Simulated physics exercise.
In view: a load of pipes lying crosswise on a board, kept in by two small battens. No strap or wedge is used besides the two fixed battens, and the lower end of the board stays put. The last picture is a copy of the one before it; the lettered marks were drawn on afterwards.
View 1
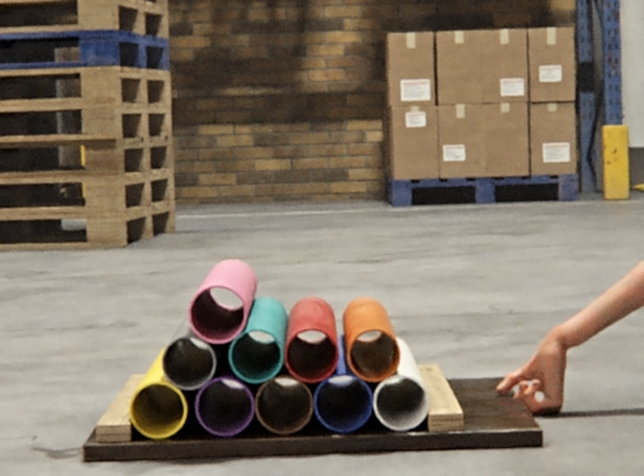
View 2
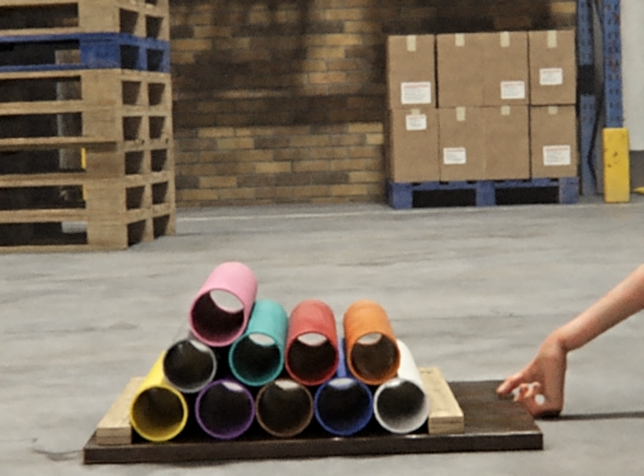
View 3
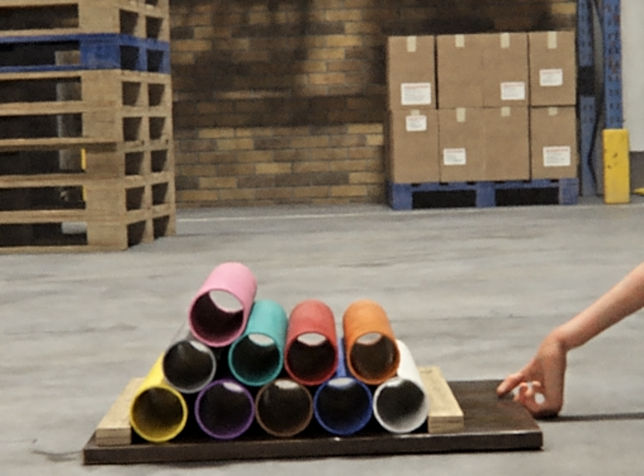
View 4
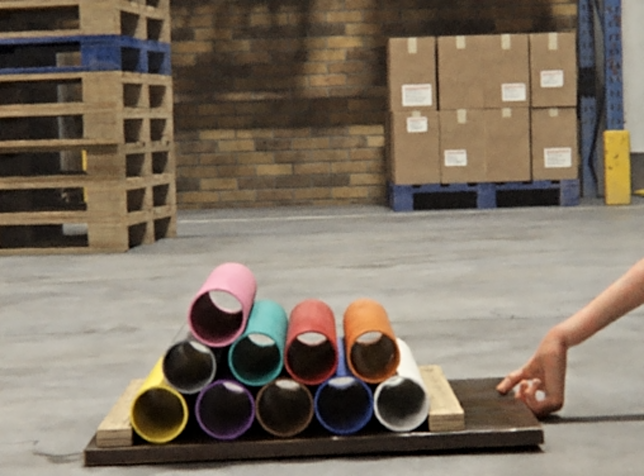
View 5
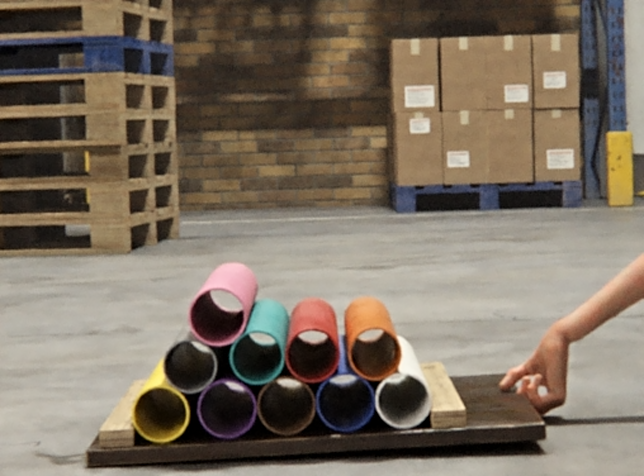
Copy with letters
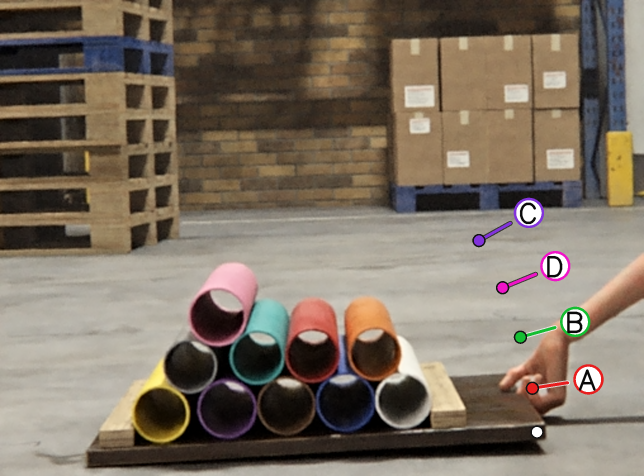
The clip shows colourful pipes stacked between two small battens on a dark board on a concrete floor, while a hand at the right end stays almost still, then raises that end very slightly, the stack keeping its arrangement.
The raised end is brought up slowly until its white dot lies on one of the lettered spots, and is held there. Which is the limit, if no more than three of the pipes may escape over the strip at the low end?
Stop at C.
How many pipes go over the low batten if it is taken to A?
With A, none.
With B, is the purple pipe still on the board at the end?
Yes, with B.
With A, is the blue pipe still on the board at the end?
Yes, with A.
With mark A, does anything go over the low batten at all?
No.
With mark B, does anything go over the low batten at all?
At B: No.
On the marked copy, A at (533, 388); B at (520, 337); C at (479, 241); D at (502, 288); the white dot at (537, 432).
Following C. Soon after the start, board at 20°.
Later, board at 27°.
In the end, board at 27°, two over the low batten (grey, pink).
As for the rest, A none over the low batten; B none over the low batten; D none over the low batten.
